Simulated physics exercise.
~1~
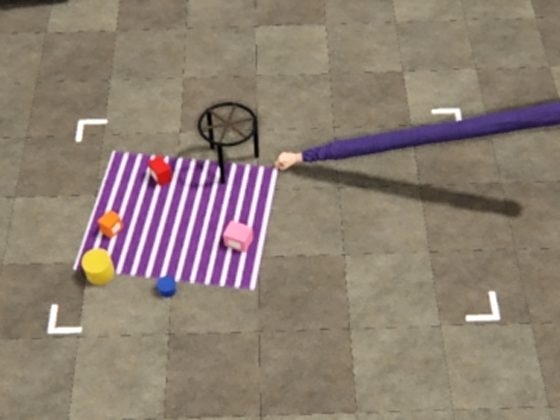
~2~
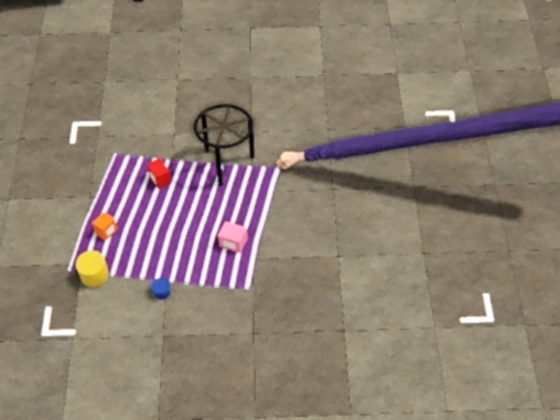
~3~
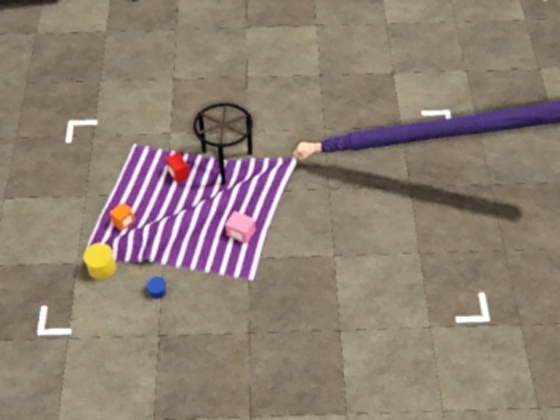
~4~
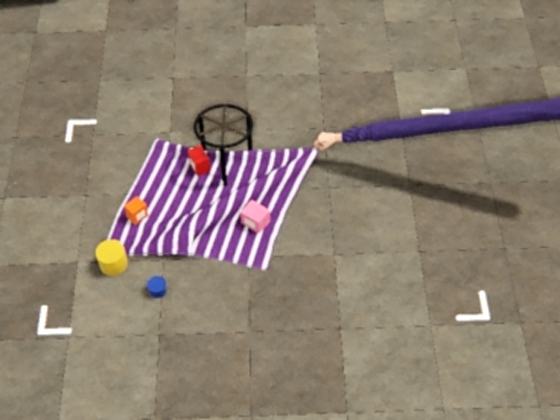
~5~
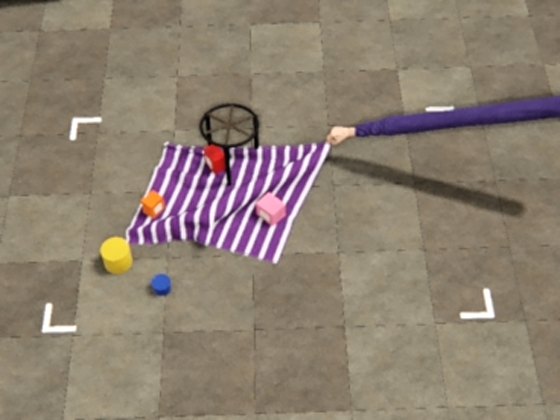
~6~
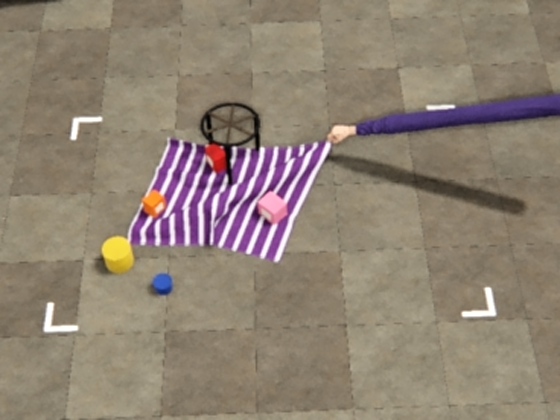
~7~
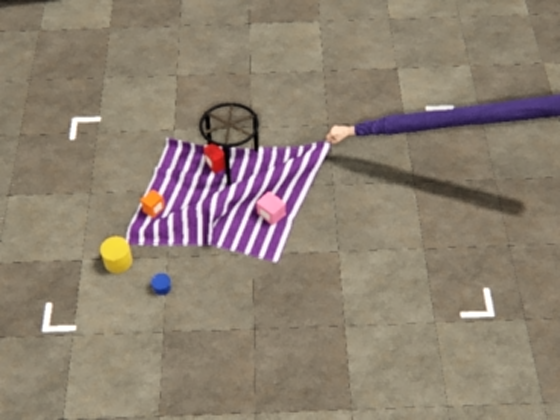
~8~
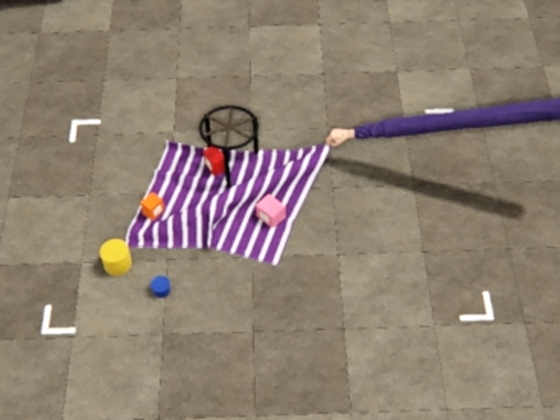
A purple-and-white striped rug lies on a tiled hallway floor, seen from above by a slightly swaying camera, as a long purple-sleeved arm reaches in from the right to its upper right corner. A red box, an orange box and a pink box sit on it, with a yellow tub and a blue bin along the lower edge and a black stool at the top. The hand pulls the corner rightward and slightly up, wrinkling the cloth and carrying the boxes along. The yellow tub shifts slightly, while the bin stays put as the rug slides away. Finally the rug rests creased, boxes still aboard, tub and bin on bare floor, the hand still at the corner.
